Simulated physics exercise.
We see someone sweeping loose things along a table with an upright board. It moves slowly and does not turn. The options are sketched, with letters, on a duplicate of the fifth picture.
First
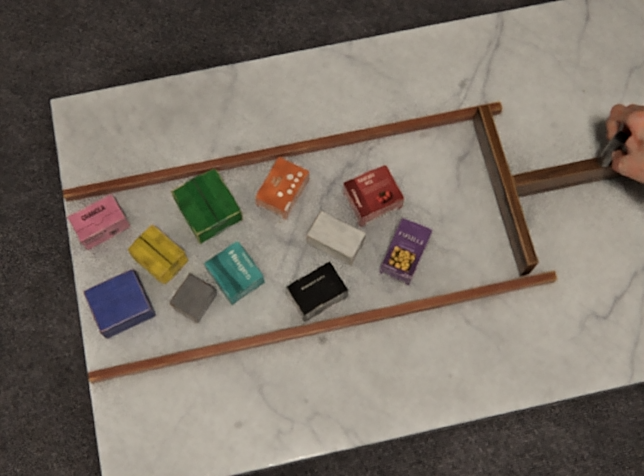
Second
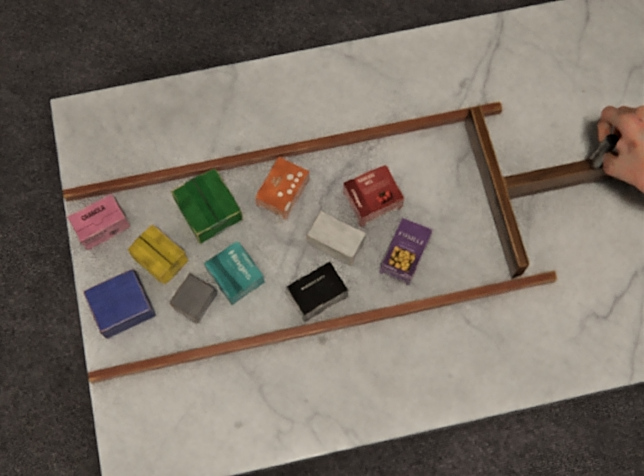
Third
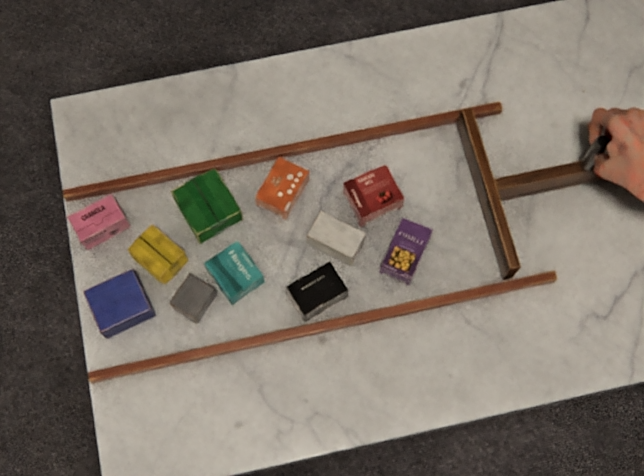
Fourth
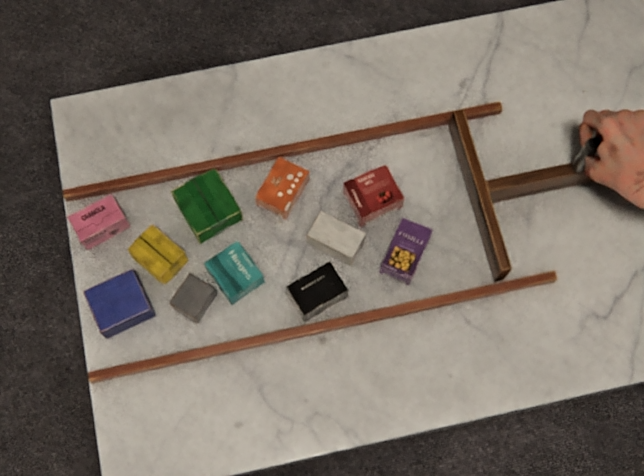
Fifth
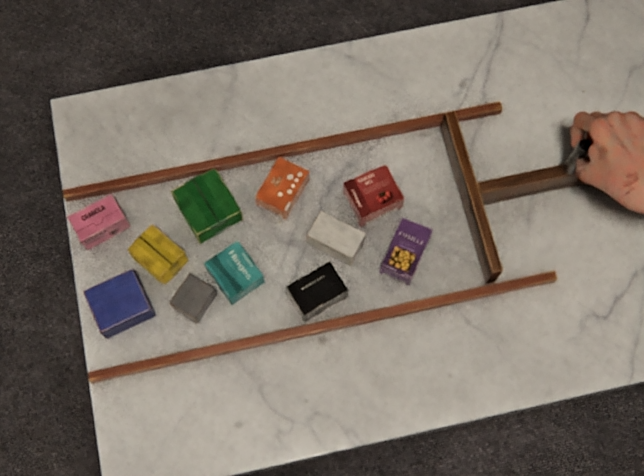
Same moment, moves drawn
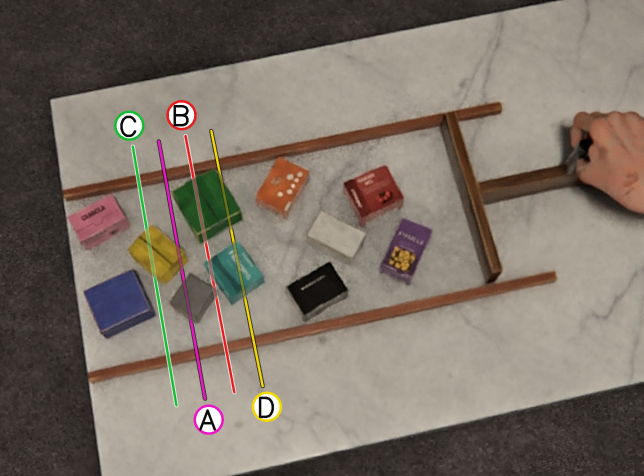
A pale marble slab lies on a dark grey surface, seen from above at a slight tilt by a still camera. Between two reddish-brown wooden rails sit ten small boxes and blocks: pink, blue, yellow, green, grey and turquoise toward the left, orange, white, black, red and purple toward the right. From the right, a hand gripping a handle slowly slides an upright wooden board a short way left, touching none of them.
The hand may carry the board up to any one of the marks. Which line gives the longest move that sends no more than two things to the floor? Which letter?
At B, and not beyond.
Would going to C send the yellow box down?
Yes.
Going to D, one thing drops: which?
The pink packet goes over.
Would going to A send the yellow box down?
By then, yes.
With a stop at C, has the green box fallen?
By then, yes.
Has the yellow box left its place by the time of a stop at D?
Yes.
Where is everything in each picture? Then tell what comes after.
Grey block (193, 298); turquoise box (235, 273); red box (373, 196), in the first picture.
Board (500, 183); pink packet (99, 222), in the second picture.
Board (490, 185); white block (336, 238), in the third picture.
Board (482, 187); blue block (120, 303), in the fourth picture.
Board (473, 189); yellow box (159, 255); green box (208, 206); grey block (193, 298), in the fifth picture.
On the marked copy, A at (181, 264); B at (209, 258); C at (154, 269); D at (236, 252).
Following B. Soon after the start, board (379, 209); purple packet (368, 274); red box (341, 197).
Later, board (283, 229); yellow box (148, 260); grey block (175, 314).
In the end, board (209, 244); pink packet over the edge; blue block over the edge; two fallen.
As for the rest, A drops four; C drops six; D is within the limit but short.
